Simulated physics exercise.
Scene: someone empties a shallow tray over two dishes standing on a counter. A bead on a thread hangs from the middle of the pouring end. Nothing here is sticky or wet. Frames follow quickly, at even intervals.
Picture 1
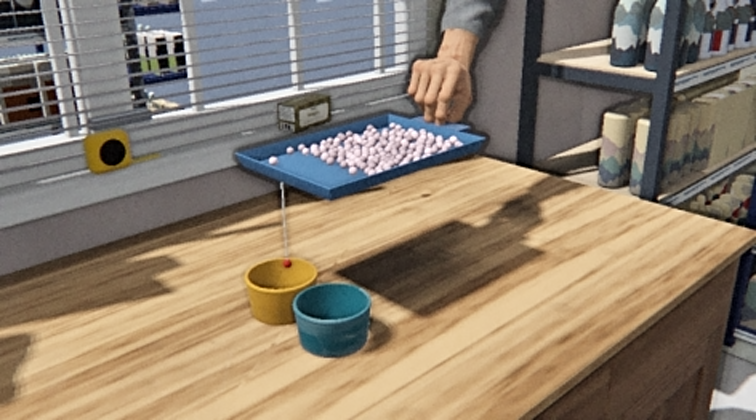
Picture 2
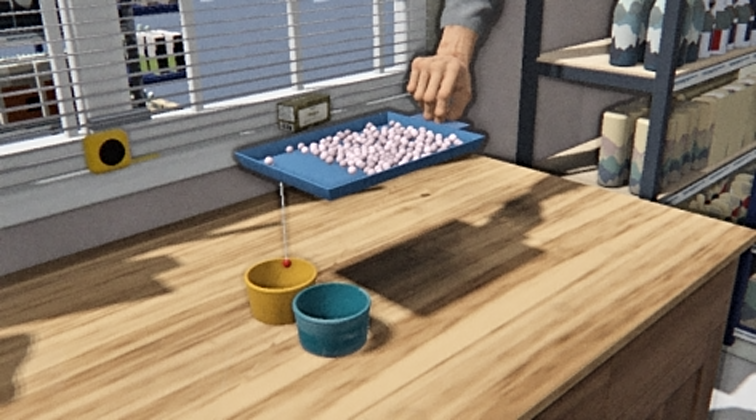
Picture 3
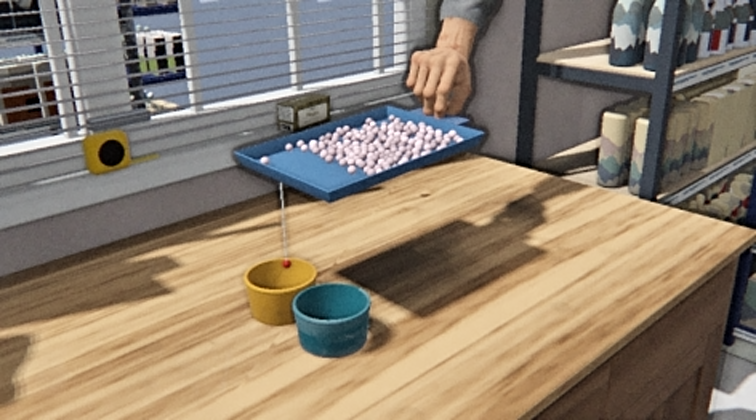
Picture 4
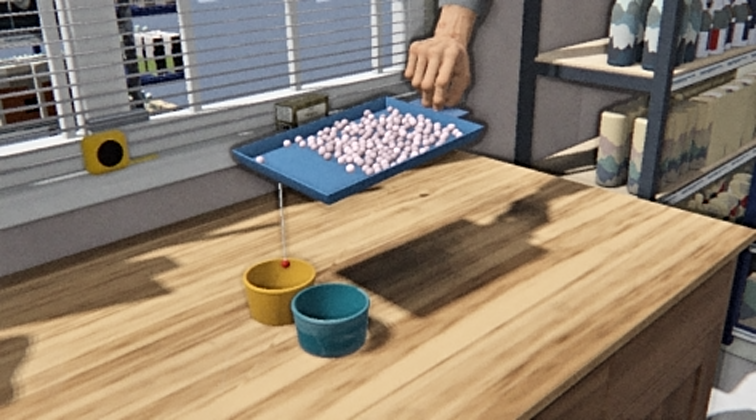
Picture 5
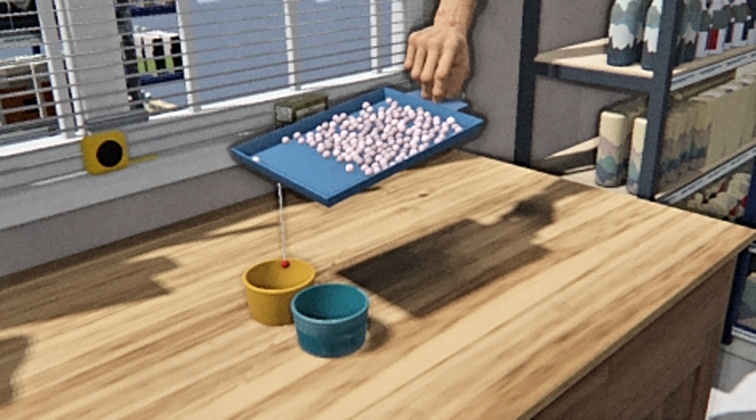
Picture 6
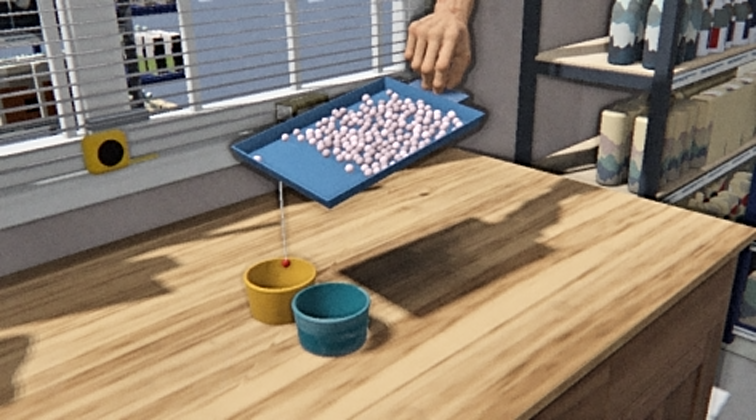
On a wooden counter beside a window with blinds, a yellow dish and a teal dish stand beneath a blue tray of small pale balls, gripped by one hand. The hand gradually tilts the tray, its right front corner dipping slightly, and the balls shift a little across it.
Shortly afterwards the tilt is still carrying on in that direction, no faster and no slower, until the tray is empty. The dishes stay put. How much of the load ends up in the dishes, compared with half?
I expect the catch to be a majority.
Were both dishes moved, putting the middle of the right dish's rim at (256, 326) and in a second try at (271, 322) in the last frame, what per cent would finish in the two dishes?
Roughly 0% the first time and 0% the second time.
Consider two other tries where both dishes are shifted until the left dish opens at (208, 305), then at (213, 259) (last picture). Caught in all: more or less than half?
A minority, then a minority.
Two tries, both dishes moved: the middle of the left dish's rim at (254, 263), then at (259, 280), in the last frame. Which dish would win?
Right side first, Right side second.
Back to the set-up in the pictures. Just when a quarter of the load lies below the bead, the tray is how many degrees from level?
Roughly 60 degrees of tilt.
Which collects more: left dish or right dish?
More winds up in the rightward dish.
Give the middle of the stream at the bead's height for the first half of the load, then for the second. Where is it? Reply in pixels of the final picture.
I'd place the first part at (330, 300) and the rest at (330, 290).
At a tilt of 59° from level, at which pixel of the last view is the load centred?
The middle of the load sits near (333, 205).
Soon after the last picture, tray tipped steeply; about two thirds on the tray; about a quarter in the right dish; a stray few outside both; a small part in the air.
A little later, tray tipped right over; most in the right dish; a small part outside both.
Later still, tray tipped past a quarter turn; most in the right dish; a small part outside both.
At rest, tray tipped past a quarter turn; most in the right dish; none in the left dish; a small part outside both.
